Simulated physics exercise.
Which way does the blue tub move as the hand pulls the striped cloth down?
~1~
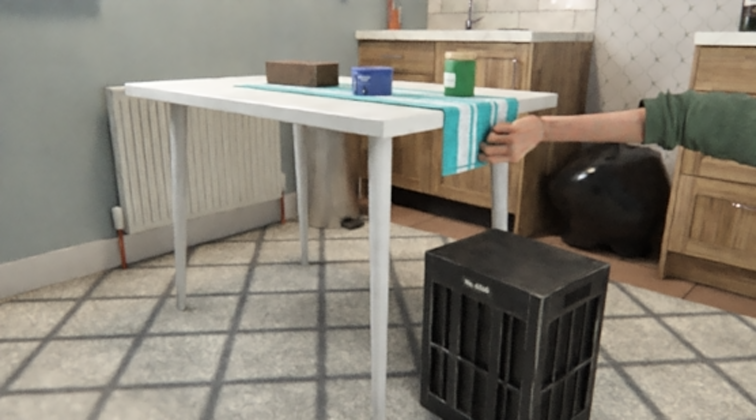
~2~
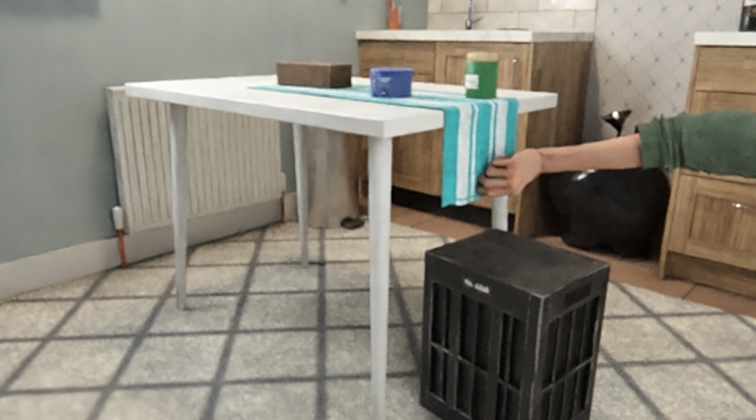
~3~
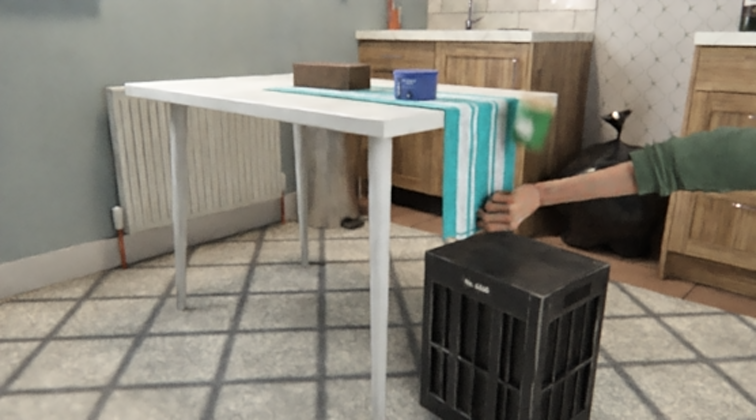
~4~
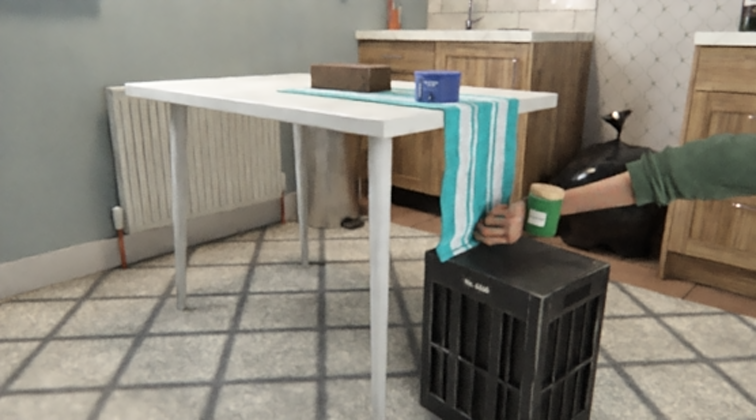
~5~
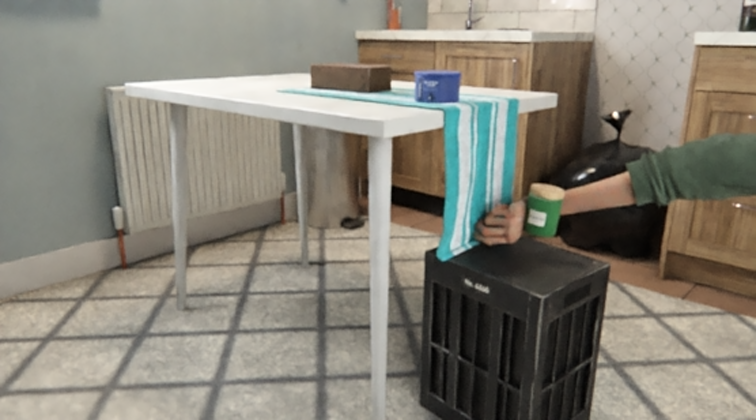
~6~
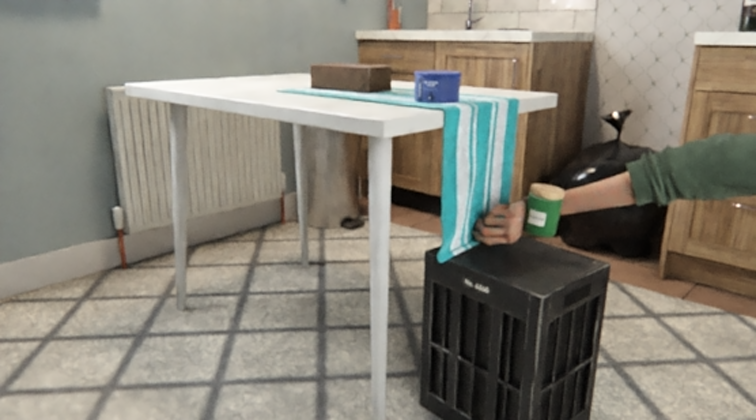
The blue tub moves to the right, carried along with the cloth toward the end of the table, and stops while still on top.
Kitchen table, a hand pulling a turquoise cloth down to a crate, green jar tipping off, blue tub and brown block staying.
